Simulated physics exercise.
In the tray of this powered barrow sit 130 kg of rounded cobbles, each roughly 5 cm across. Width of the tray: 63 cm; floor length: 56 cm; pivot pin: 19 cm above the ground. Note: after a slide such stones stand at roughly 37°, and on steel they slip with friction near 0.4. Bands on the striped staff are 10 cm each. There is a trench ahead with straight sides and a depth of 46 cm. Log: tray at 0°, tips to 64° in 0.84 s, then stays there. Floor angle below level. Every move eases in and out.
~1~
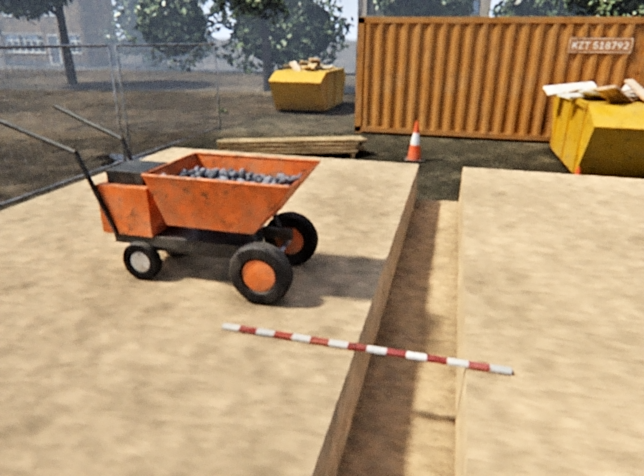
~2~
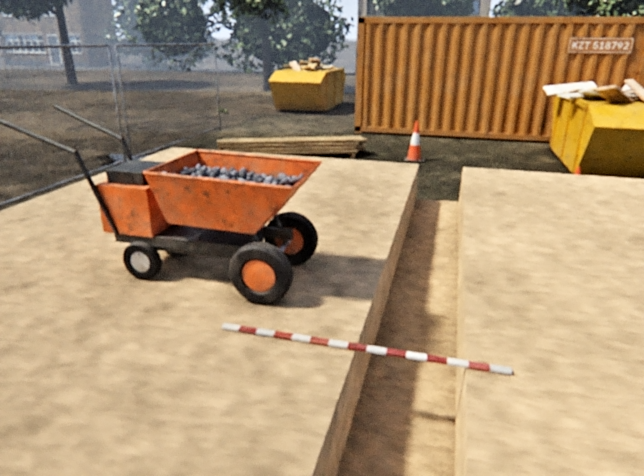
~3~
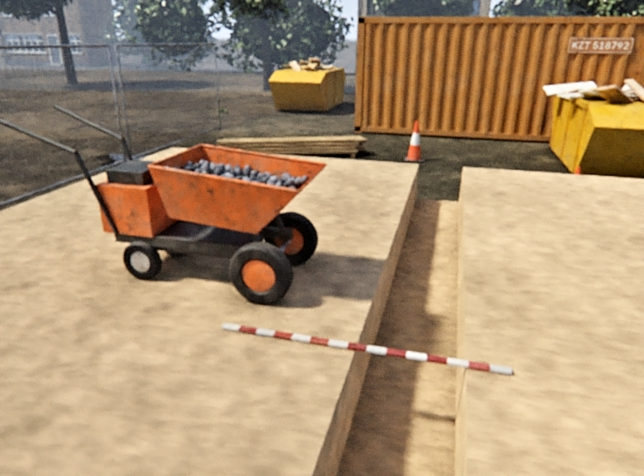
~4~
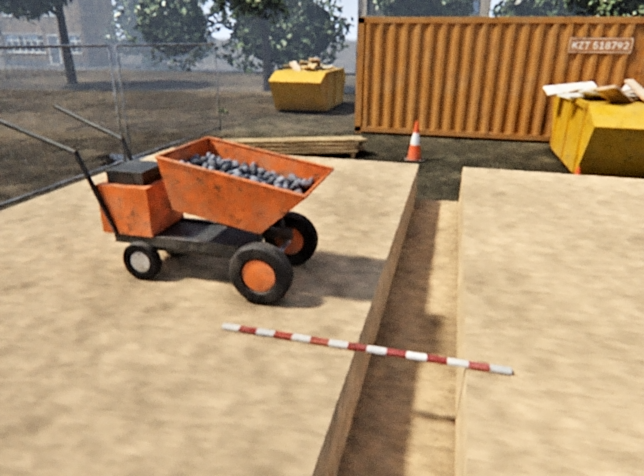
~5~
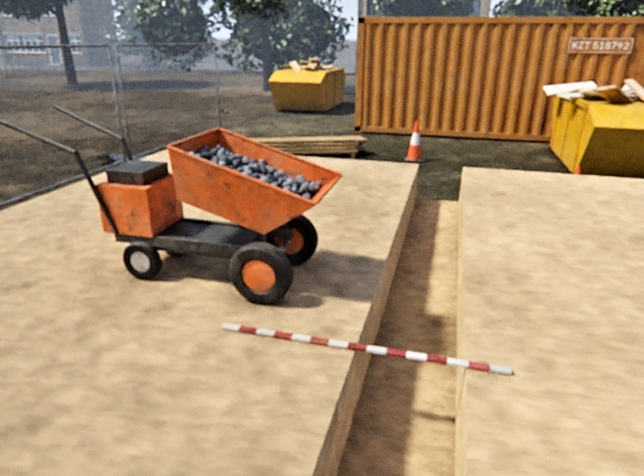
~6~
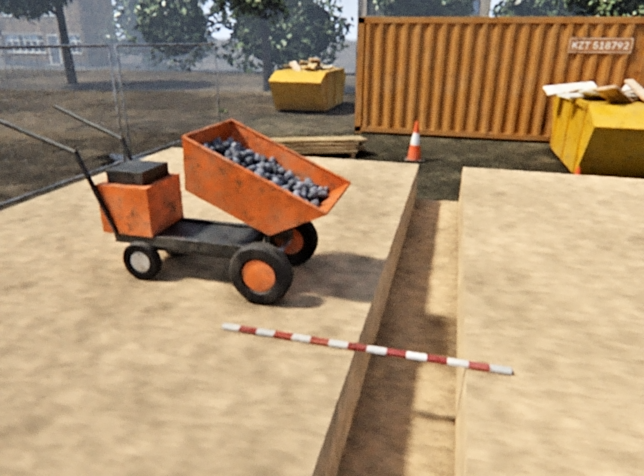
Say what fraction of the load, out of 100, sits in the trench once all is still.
About 92 out of 100.
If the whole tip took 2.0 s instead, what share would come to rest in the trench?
Roughly 90% would finish there.
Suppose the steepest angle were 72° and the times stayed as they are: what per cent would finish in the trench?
About 100%.
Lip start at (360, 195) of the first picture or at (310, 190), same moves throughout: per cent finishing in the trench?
Result: Close to 55 then close to 90 per cent.
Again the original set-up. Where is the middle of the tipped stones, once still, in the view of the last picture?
Roughly at (412, 355).
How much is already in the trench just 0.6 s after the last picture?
I'd say near 10 per cent at that time.
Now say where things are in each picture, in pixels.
In the first frame, the tray is at 0°, its lip at (290, 188); the top of the load is at (216, 174).
In the second frame, lip at (292, 189), floor tilted 1°, highest stones at (217, 173).
In the third frame, the tray is at 5°, its lip at (298, 192); the top of the load is at (208, 168).
In the fourth frame, lip at (306, 197), floor tilted 10°, highest stones at (211, 161).
In the fifth frame, the tray is at 17°, its lip at (316, 204); the top of the load is at (214, 153).
In the sixth frame, lip at (327, 214), floor tilted 24°, highest stones at (226, 146).
Then, 0.3 s after the last picture the floor is at 54°, 100 % in the tray; the foremost stones are at (346, 238).
Then, 0.6 s after the last picture the floor is at 64°, 88 % in the tray, 1 % short of the trench, 12 % in the trench; the foremost stones are at (408, 301).
Then, 0.9 s after the last picture the floor is at 64°, 47 % in the tray, 1 % short of the trench, 52 % in the trench; the foremost stones are at (453, 364).
Then, 2.9 s after the last picture the floor is at 64°, 8 % in the tray, 92 % in the trench; the foremost stones are at (454, 351).
